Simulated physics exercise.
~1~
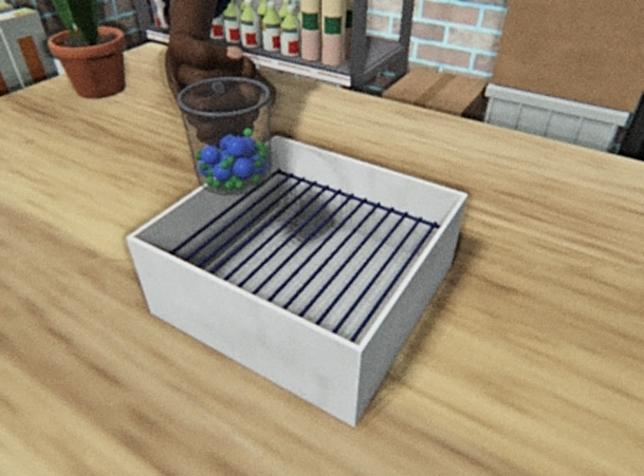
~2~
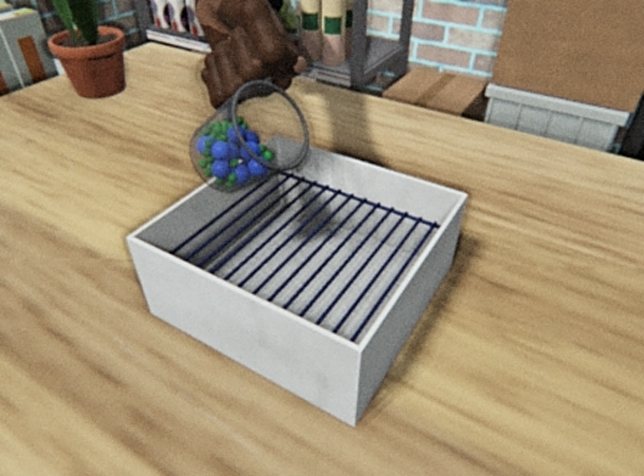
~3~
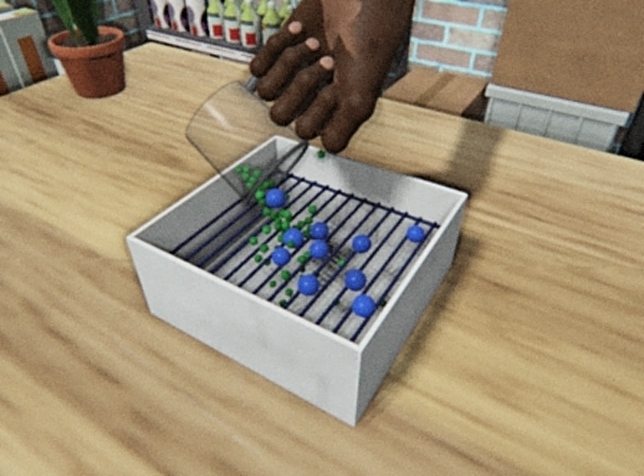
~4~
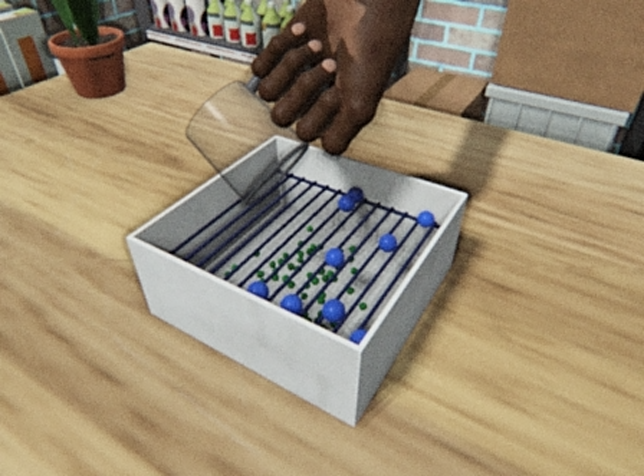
On a wooden counter, a hand tips blue and green balls from a clear cup; green ones drop through wires, blue stay above.
